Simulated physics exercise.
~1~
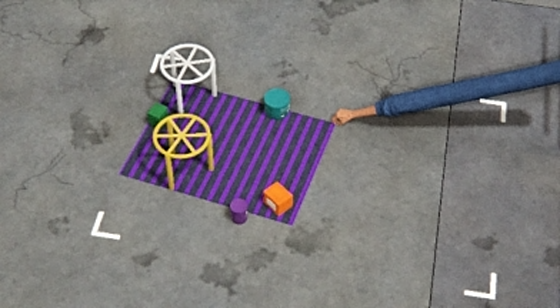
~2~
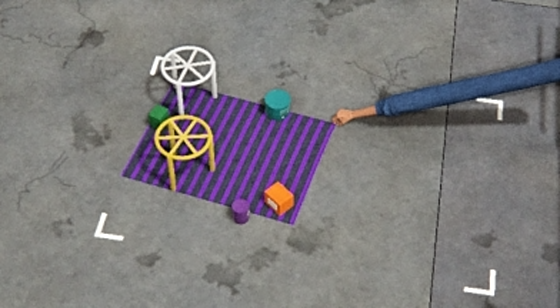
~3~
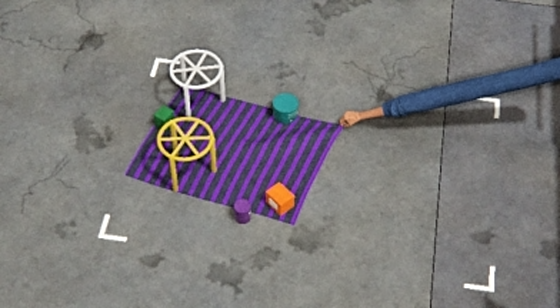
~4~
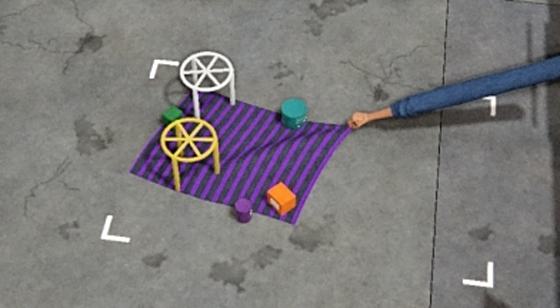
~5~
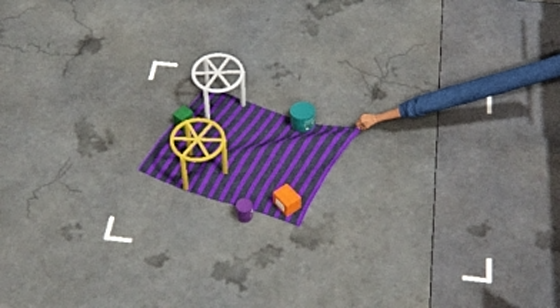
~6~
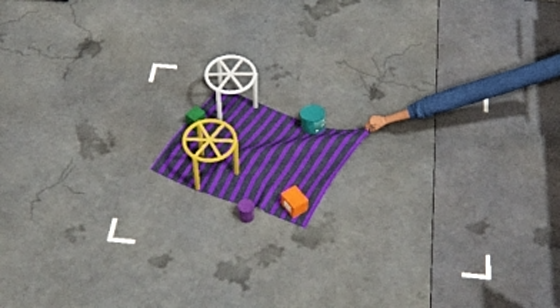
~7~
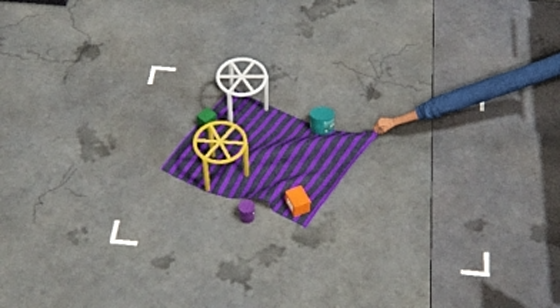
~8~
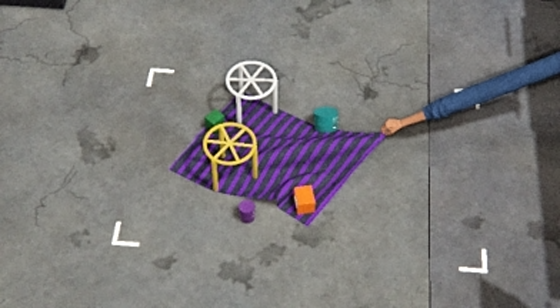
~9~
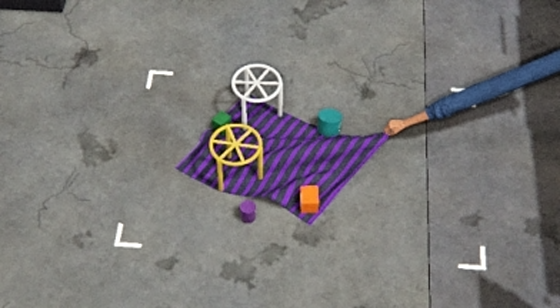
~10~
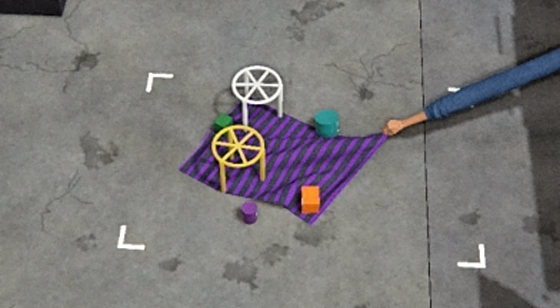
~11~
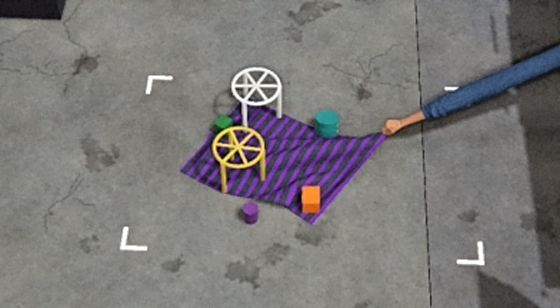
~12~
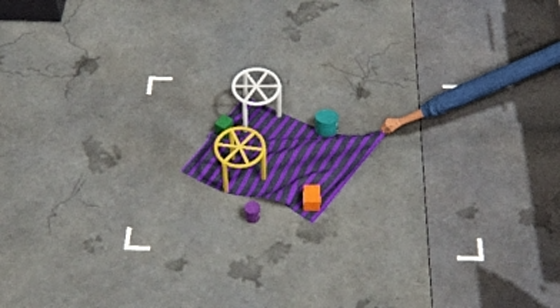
A hand at the end of a blue-sleeved arm reaches in from the right and grips the corner of a purple and black striped cloth on a cracked grey concrete floor, seen from above at an angle. A white stool, a green block and a yellow stool stand toward the left, with a teal bin near the hand and an orange box and purple bucket along the near edge. The hand pulls the cloth rightward, wrinkling it and carrying the stools, green block and teal bin along. The orange box shifts less, while the purple bucket barely moves as the cloth slips past. Finally the cloth lies creased and still, the stools upright and the hand holding its corner.
